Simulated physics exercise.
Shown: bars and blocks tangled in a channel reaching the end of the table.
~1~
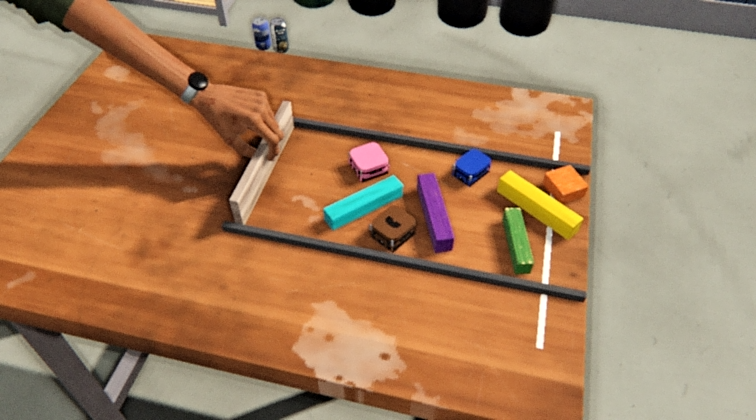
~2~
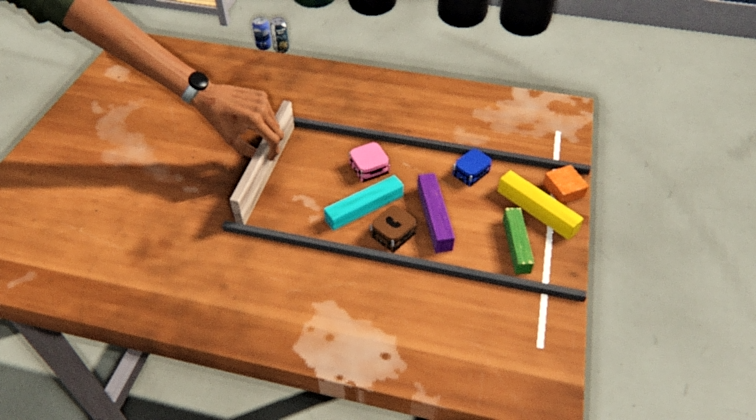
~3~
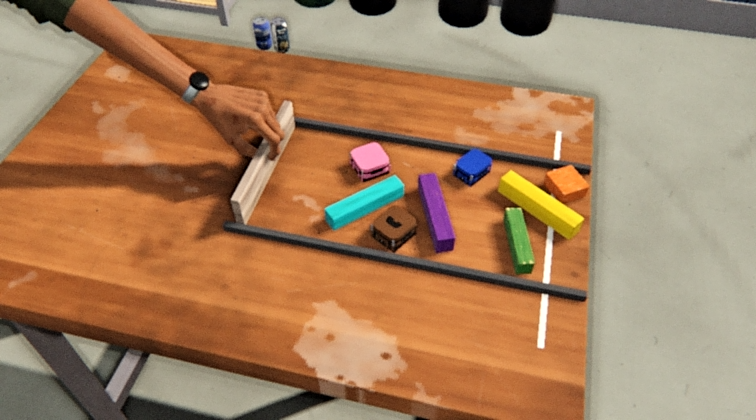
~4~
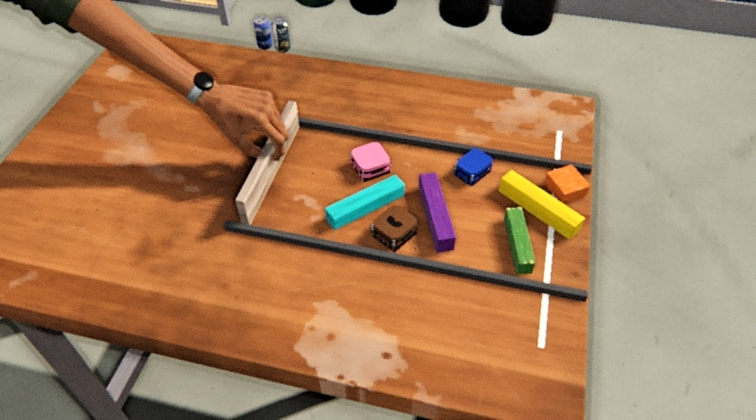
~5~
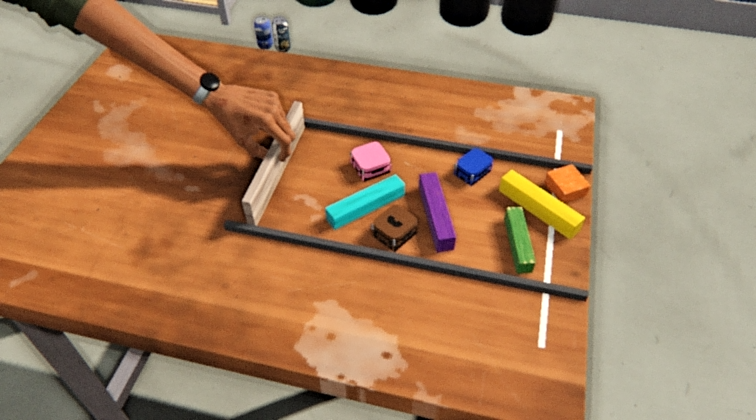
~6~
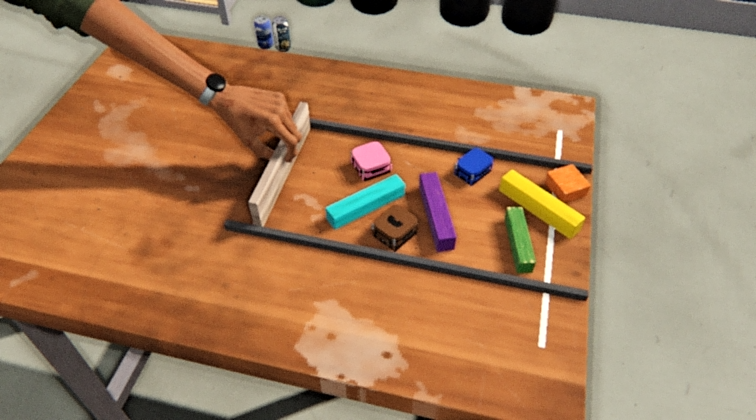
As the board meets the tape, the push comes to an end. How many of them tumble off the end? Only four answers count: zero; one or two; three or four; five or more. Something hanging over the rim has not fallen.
My answer: Five or more.
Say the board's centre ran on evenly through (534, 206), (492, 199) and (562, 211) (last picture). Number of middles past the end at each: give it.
In order, that gives 3, then 0, then 6.
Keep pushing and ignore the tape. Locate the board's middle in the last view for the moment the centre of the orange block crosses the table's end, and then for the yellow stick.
Middle: Roughly (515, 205); roughly (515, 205).
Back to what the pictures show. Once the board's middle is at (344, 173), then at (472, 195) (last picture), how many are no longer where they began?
Tally: First 2; then 7.
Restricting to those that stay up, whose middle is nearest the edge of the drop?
Result: The brown case.
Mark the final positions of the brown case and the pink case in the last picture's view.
The brown case settles near (586, 273); as for the pink case, near (575, 196).
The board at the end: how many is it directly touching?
The answer is 2.
Soon after, none off yet; orange block at rest near (567, 184); yellow stick at rest near (540, 203); green bar at rest near (520, 239).
Then, none off yet; orange block at rest near (567, 184); yellow stick moved a little near (556, 209); green bar moved a little near (544, 242).
At rest, the number that fall off is five or more; fallen, purple bar, blue case, green bar, yellow stick and orange block.
